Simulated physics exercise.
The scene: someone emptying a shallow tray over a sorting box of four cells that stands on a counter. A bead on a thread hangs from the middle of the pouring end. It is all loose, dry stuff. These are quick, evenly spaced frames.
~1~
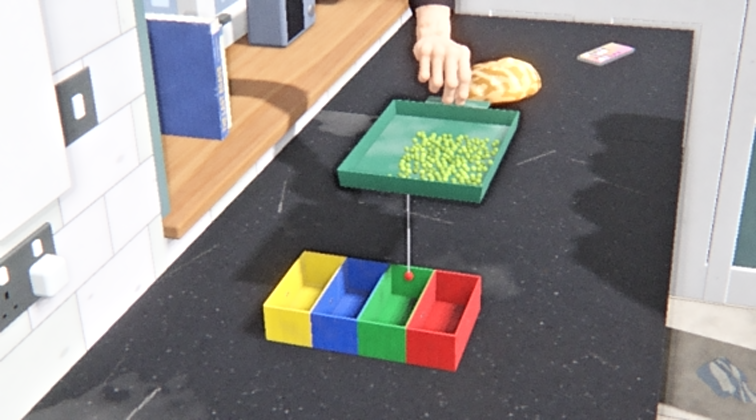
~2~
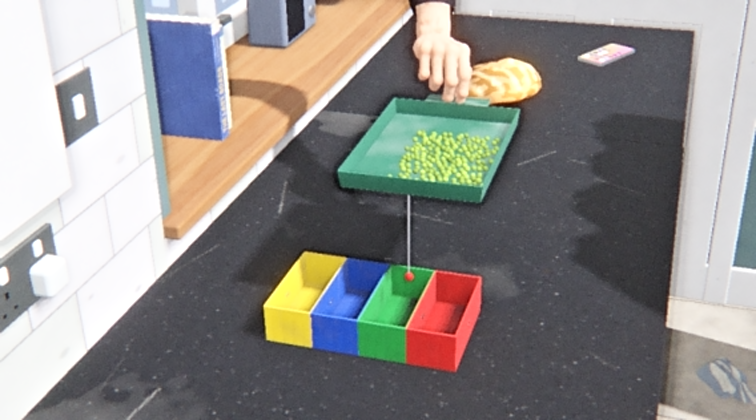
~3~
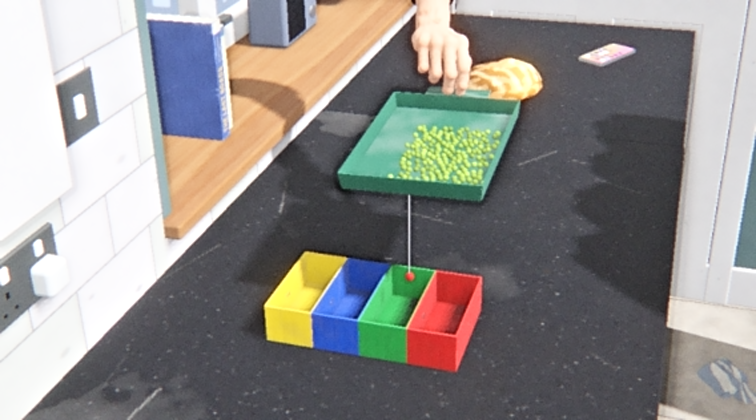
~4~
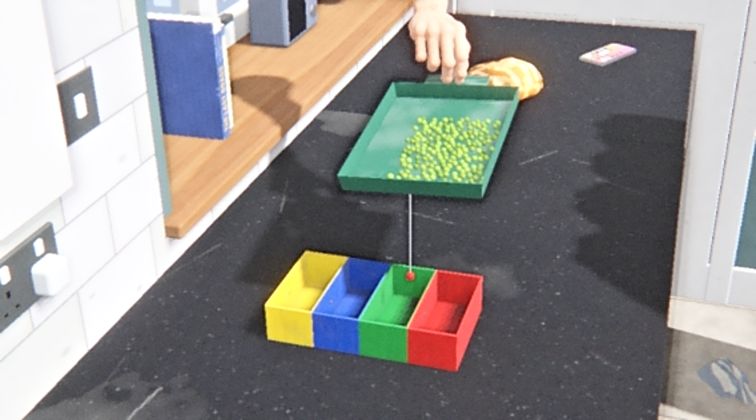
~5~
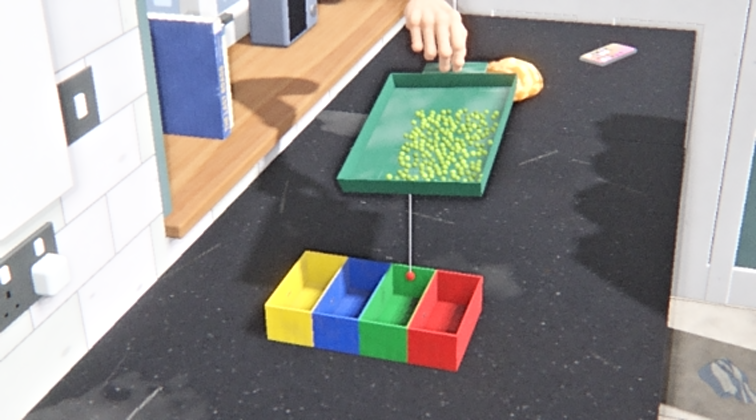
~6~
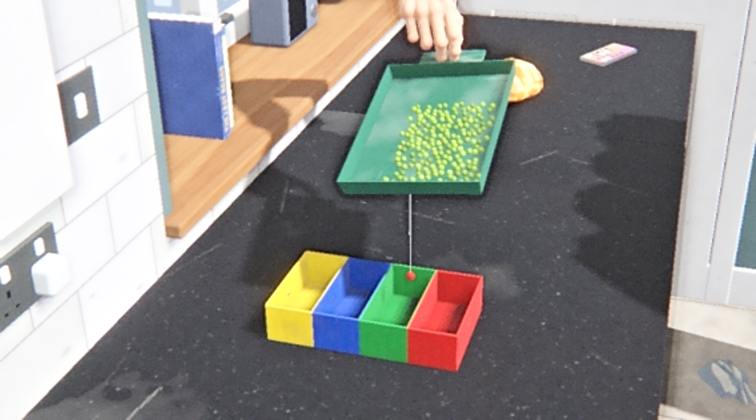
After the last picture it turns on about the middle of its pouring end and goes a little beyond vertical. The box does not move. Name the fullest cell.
The blue one ends fullest.
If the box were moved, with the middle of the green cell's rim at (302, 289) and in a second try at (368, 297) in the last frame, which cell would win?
The first try: The red cell. The second: That blue cell.
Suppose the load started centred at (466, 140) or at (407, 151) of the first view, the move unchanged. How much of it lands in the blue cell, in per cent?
Near 80 % and 90 %.
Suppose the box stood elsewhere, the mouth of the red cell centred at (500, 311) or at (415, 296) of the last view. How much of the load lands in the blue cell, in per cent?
Roughly 0 per cent, and 60 per cent.
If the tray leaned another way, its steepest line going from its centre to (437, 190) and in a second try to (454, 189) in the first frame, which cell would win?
The first try: The red one. The second: Red.
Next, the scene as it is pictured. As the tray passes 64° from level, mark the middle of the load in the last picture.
Near (380, 178).
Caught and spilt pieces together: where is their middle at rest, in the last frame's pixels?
Close to (350, 318).
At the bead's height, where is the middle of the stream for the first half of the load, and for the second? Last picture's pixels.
Early half (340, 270), late half (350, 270).
Soon after the last picture, tray tipped steeply; nearly all on the tray; a stray few in the yellow cell; a stray few falling or outside the box.
A little later, tray tipped past a quarter turn; about half on the tray; about a quarter in the blue cell; a small part in the yellow cell; about a quarter falling or outside the box.
Later still, tray tipped past a quarter turn; most in the blue cell; a small part in the yellow cell; a stray few in the green cell; a stray few falling or outside the box.
At rest, tray tipped past a quarter turn; most in the blue cell; a small part in the yellow cell; a stray few in the green cell; none in the red cell; a stray few outside the box.
